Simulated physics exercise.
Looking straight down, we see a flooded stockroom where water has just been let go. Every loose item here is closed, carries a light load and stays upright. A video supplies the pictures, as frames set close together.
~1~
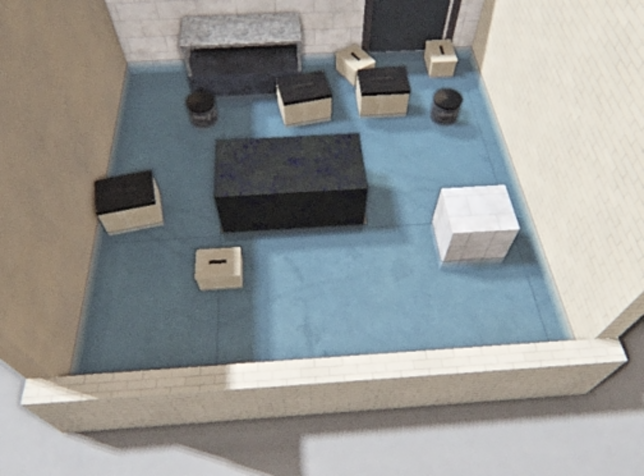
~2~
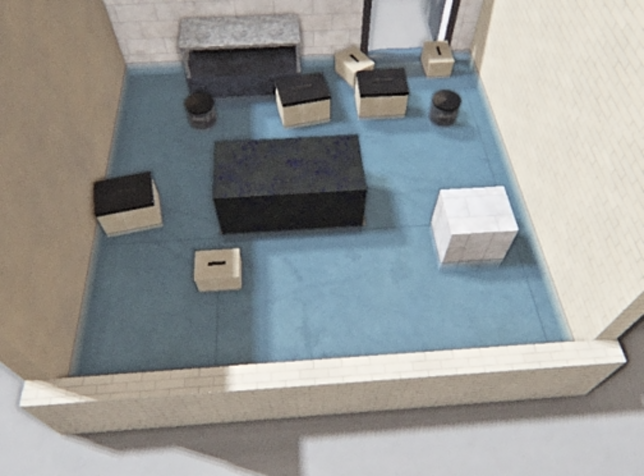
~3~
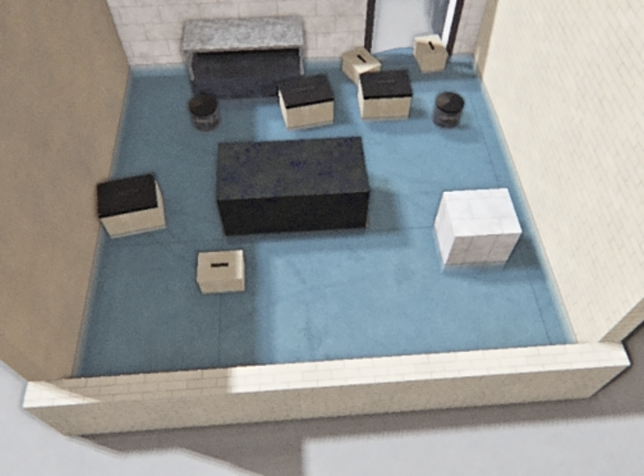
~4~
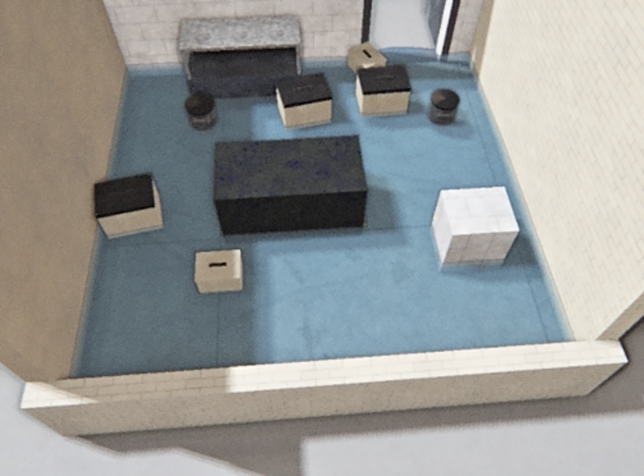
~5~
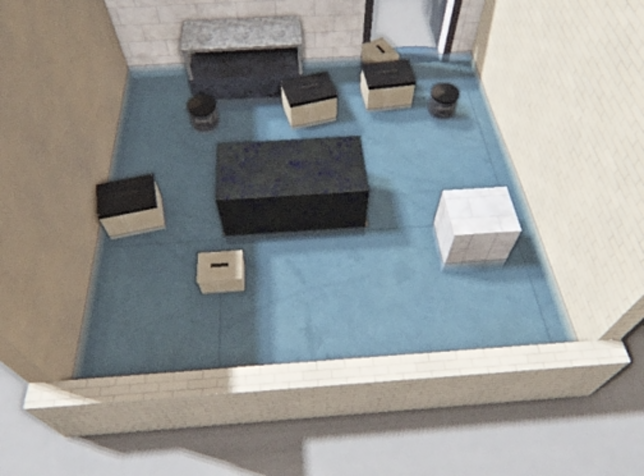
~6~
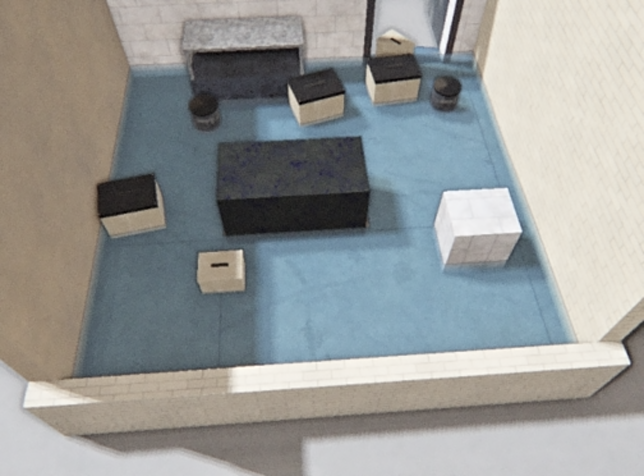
To begin with, closed boxes float in a flooded room around a large dark block as the dark doorway at the back opens. The small box at far right slips out of sight through it, then another small box drifts right to the opening, with two black-topped boxes shifting slightly after it.
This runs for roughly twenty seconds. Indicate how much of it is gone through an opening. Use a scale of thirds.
On that scale, two thirds or above.
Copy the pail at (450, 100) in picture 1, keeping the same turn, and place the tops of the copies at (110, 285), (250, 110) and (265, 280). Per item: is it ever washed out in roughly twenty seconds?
In order, the first is never leaving, the second escaping, the third never leaving.
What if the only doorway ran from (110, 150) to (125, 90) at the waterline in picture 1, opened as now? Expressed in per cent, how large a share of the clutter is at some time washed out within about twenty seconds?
That comes to around 60 per cent.
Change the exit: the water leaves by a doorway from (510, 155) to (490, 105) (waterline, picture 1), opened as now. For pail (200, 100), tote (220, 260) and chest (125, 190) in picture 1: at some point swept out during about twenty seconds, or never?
Same order as asked: Never leaves, never leaves, never leaves.
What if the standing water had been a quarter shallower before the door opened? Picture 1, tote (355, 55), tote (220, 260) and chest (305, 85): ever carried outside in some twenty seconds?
Okay, in order that's ends up outside, held inside, ends up outside.
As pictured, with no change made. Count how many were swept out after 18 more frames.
By then the total stands at 5.
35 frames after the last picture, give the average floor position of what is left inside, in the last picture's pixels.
I'd put it around pixel (214, 196).
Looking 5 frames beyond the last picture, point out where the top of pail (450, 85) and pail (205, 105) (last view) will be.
First object around (436, 47); second object around (230, 102).
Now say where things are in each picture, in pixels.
The first picture shows a tote at (355, 57), afloat; a chest at (384, 79) floats; 0 of 8 have shifted.
The second picture shows a tote at (354, 59) floats; a chest at (382, 81), afloat; 0 of 8 have shifted.
The third picture shows a tote at (362, 59), afloat, close to its start; a chest at (386, 83) floats; 2 of 8 have shifted.
The fourth picture shows a tote at (367, 54) floats, close to its start; a chest at (384, 78) floats, close to its start; 4 of 8 have shifted.
The fifth picture shows a tote at (381, 50) floats, a stride from its start; a chest at (389, 73) floats, close to its start; 5 of 8 have shifted.
The sixth picture shows a tote at (396, 42), afloat, a stride from its start; a chest at (394, 67) floats, a stride from its start; 5 of 8 have shifted.
A moment on, 3 of 8 are out; 5 afloat.
Next, 5 of 8 are out; 3 afloat.
Later, 6 of 8 are out; 2 afloat.
In the end, 6 of 8 are out; 2 afloat.
